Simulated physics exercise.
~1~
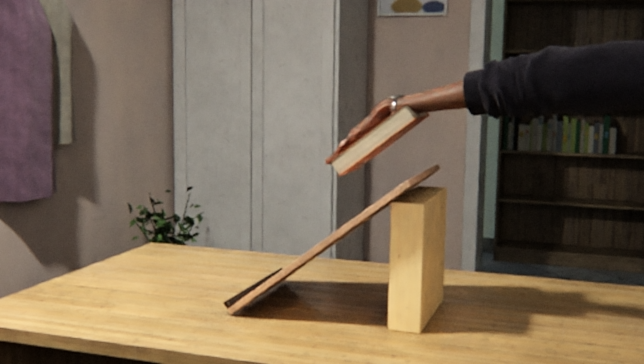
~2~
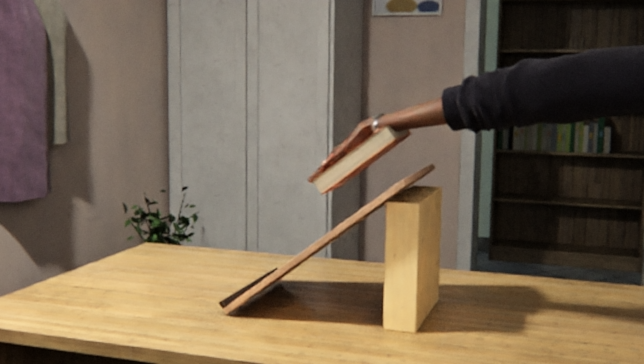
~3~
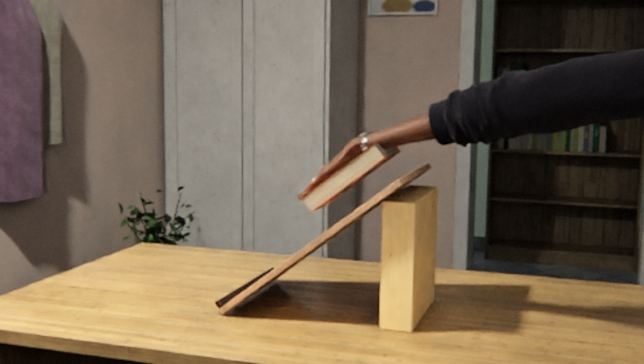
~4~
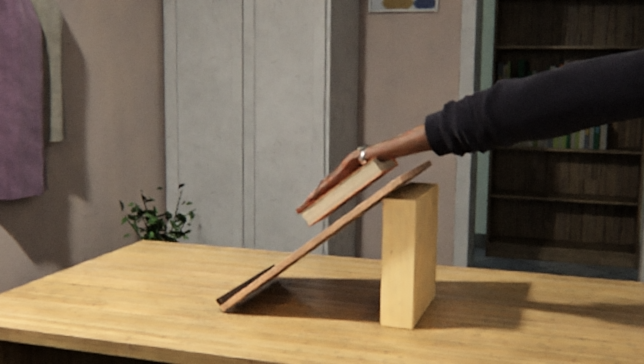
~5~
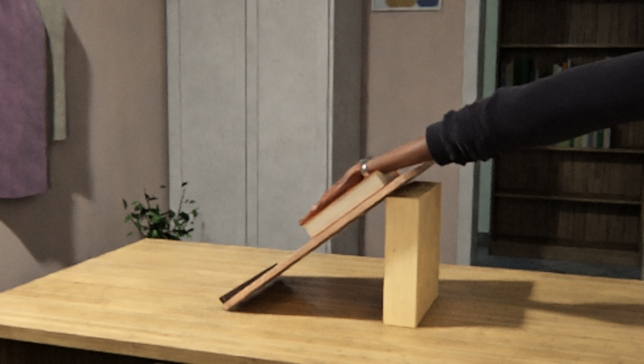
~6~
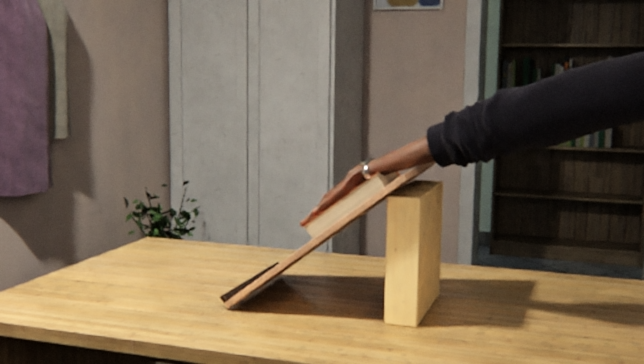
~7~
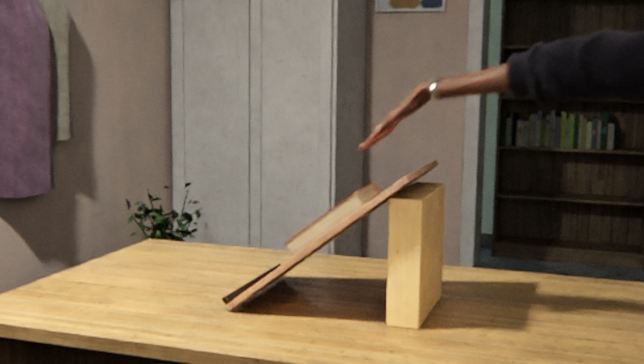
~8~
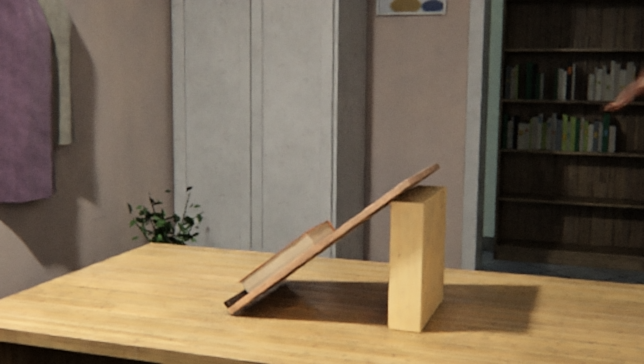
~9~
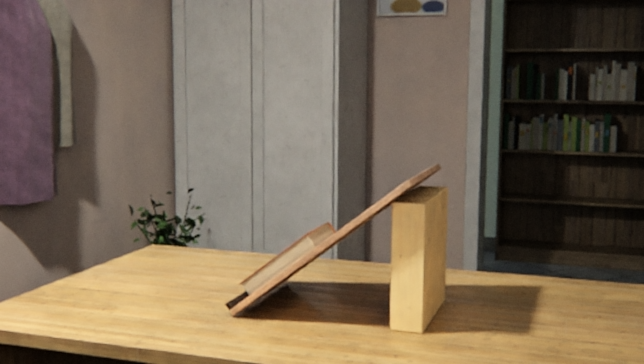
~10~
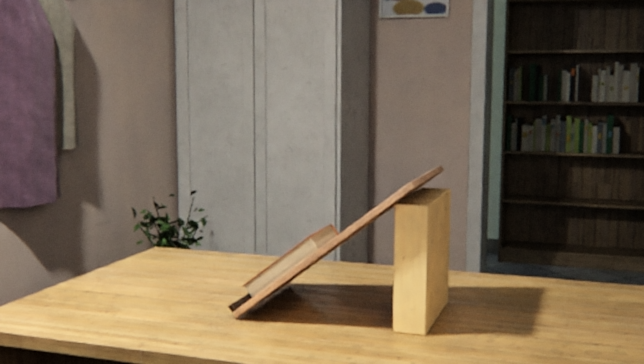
On a wooden table in a room with a bookcase, a hand lowered an orange book onto a sloping board propped against a block, then let go and drew away to the right. The book slid down the board and came to rest near its lower end.
